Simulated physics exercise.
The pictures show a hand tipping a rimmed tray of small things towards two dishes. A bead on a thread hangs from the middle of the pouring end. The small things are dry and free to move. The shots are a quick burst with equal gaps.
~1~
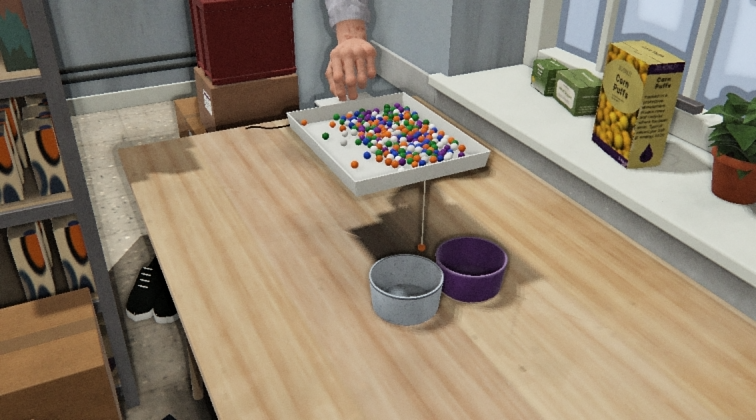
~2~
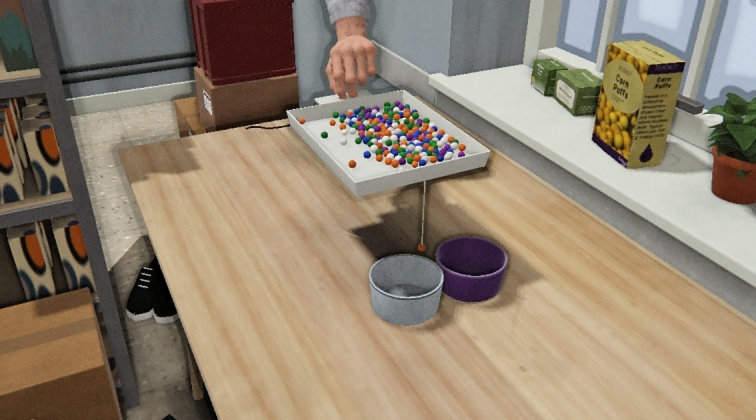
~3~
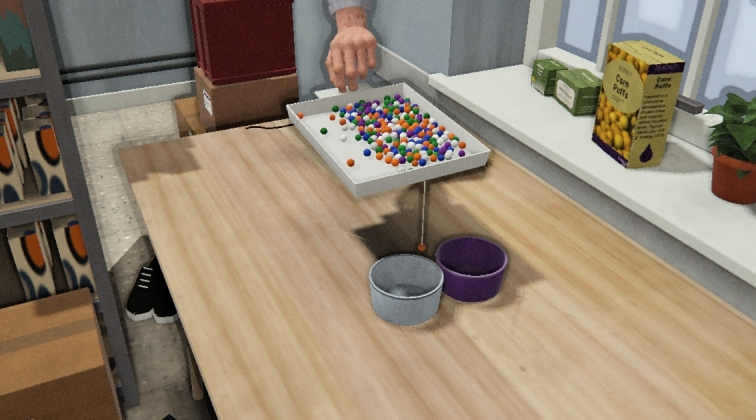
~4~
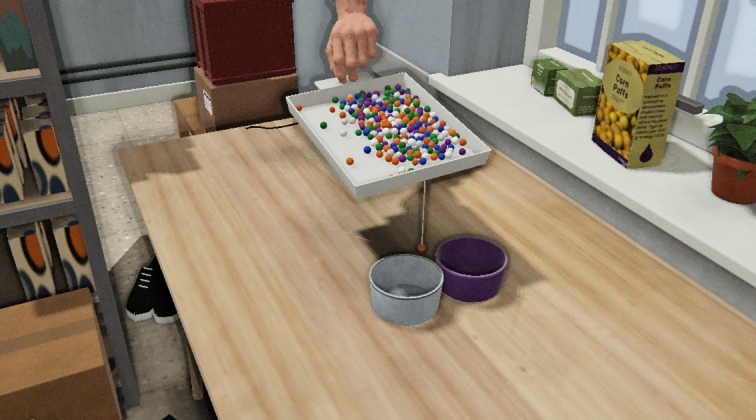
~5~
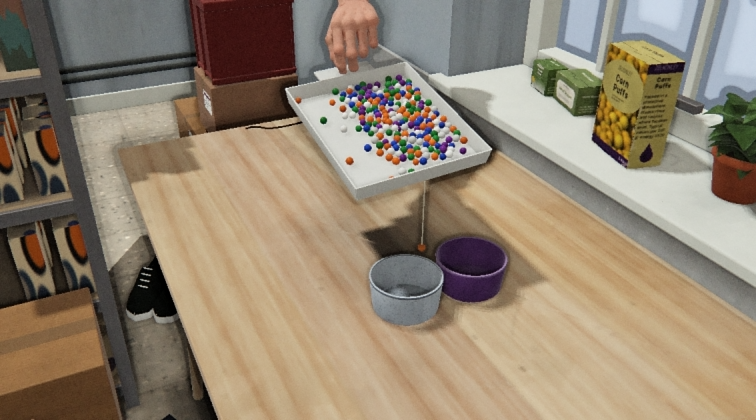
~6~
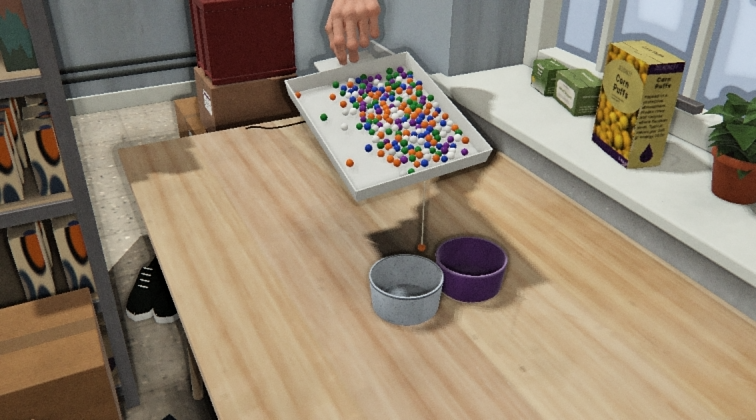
In a storage room with a grey shelf at left and a windowsill at right, a wooden table is seen from above at an angle by a still camera. A hand is at the far edge of a white rimmed tray of multicoloured beads, above a grey dish at left and a purple one at right, an orange bead hanging on a thread. The tray's far end rises gradually, its near left corner dips slightly, and the beads shift a little.
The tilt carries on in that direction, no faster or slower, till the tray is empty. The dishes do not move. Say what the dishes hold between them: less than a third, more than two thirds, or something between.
Caught overall: Between a third and two thirds.
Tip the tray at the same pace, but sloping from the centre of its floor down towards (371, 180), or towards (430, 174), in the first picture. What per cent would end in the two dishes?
In turn 20 and 60 in a hundred.
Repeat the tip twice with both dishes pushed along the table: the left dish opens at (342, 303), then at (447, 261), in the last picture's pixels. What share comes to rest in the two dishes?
Roughly 80 per cent, and 0 per cent.
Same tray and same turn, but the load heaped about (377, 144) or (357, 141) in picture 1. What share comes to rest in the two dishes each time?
First some 40, then 40 per cent.
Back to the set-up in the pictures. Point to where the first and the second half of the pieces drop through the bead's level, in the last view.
At about (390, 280), then at (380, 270).
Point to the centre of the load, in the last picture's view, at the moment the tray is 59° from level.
Close to (401, 153).
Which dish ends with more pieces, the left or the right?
More ends in the dish on the left.
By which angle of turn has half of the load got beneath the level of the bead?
At some 100 degrees.
Shortly afterwards, tray tipped steeply; all but a few on the tray; only a few in the air.
Next, tray tipped right over; near a third on the tray; near a quarter in the left dish; near a quarter outside both; near a quarter in the air.
Some moments later, tray tipped past a quarter turn; near half in the left dish; near half outside both.
In the end, tray tipped past a quarter turn; near half in the left dish; none at all in the right dish; near half outside both.
